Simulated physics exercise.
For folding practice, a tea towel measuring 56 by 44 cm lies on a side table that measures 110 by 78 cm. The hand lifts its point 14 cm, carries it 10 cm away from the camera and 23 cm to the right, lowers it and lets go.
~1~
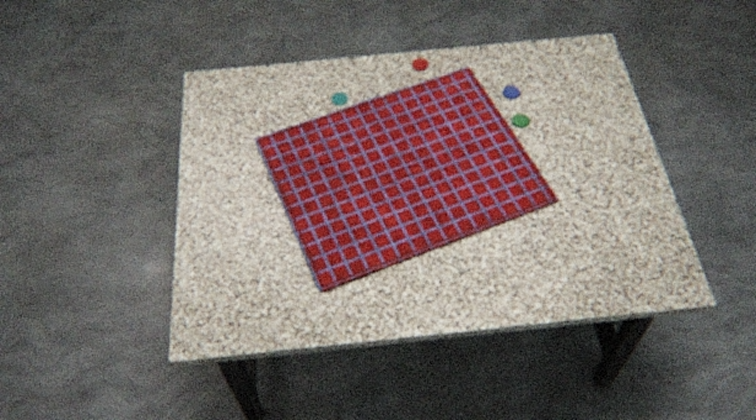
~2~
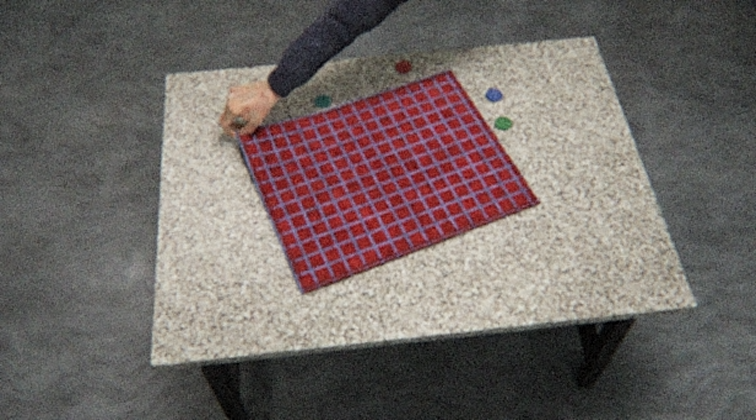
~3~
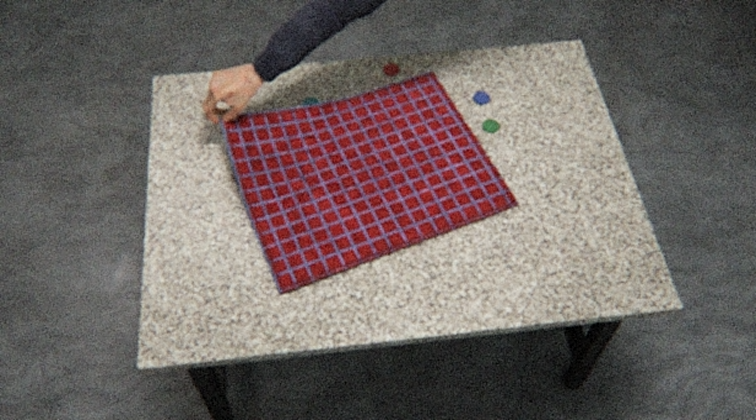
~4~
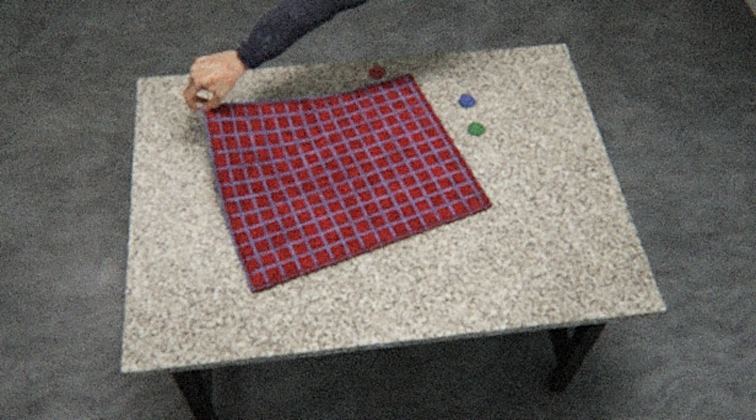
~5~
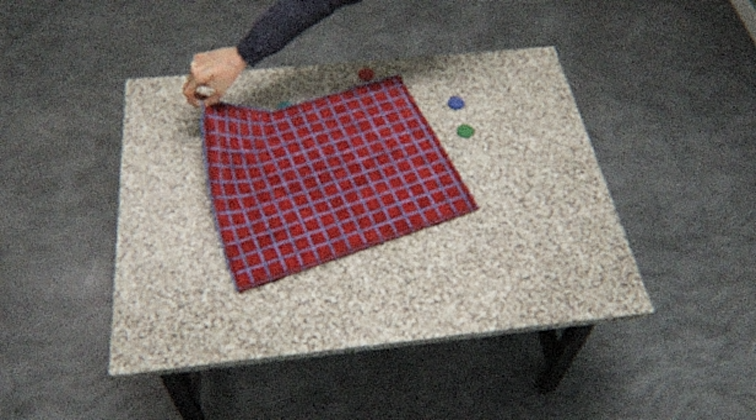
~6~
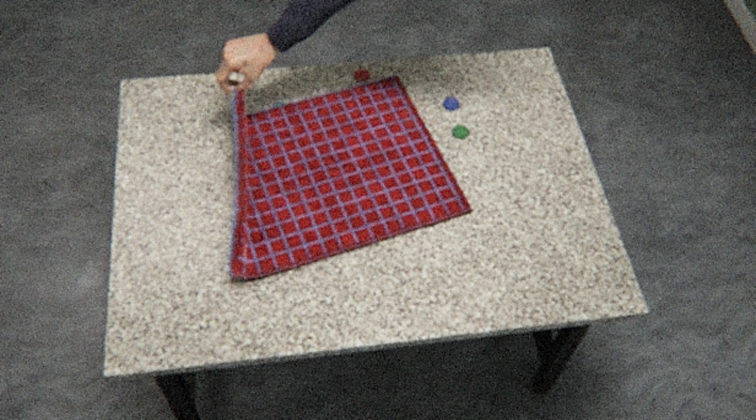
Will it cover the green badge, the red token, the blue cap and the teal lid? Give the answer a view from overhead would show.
In order: The green badge stays uncovered; the red token still shows; the blue cap still shows; the teal lid vanishes under it.
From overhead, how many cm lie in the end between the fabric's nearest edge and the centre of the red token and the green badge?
3 cm and 7 cm, roughly.
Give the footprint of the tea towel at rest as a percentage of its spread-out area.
At rest it covers about 75 % of its flat area.
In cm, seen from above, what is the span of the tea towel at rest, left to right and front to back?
From above you'd see around 44 cm of width and near 48 cm of depth.
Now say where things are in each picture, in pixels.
In the first frame, green badge (521, 120); red token (420, 64); blue cap (511, 92); teal lid (340, 98); tea towel corners (321, 293) (255, 139) (469, 67) (559, 201); highest point 0 cm, lowest 0 cm.
In the second frame, tea towel corners (302, 295) (450, 70); grip (235, 133); highest point 4 cm, lowest 0 cm.
In the third frame, tea towel corners (280, 295) (432, 72); grip (219, 119); highest point 9 cm, lowest 0 cm.
In the fourth frame, tea towel corners (252, 293) (410, 73); grip (200, 107); highest point 14 cm, lowest 0 cm.
In the fifth frame, tea towel corners (237, 293) (399, 75); grip (200, 103); highest point 14 cm, lowest 0 cm.
In the sixth frame, tea towel corners (230, 275) (397, 76) (473, 211); grip (231, 89); highest point 14 cm, lowest 0 cm.
Next, 75 % of it is down, spanning 47 by 49 cm, above teal lid.
Then, 75 % of it is down, spanning 43 by 49 cm, above teal lid.
After that, 75 % of it is down, spanning 44 by 49 cm, above teal lid.
Later, 80 % of it is down, spanning 44 by 49 cm, above teal lid.
At the end, 80 % of it is down, spanning 44 by 49 cm, above teal lid.
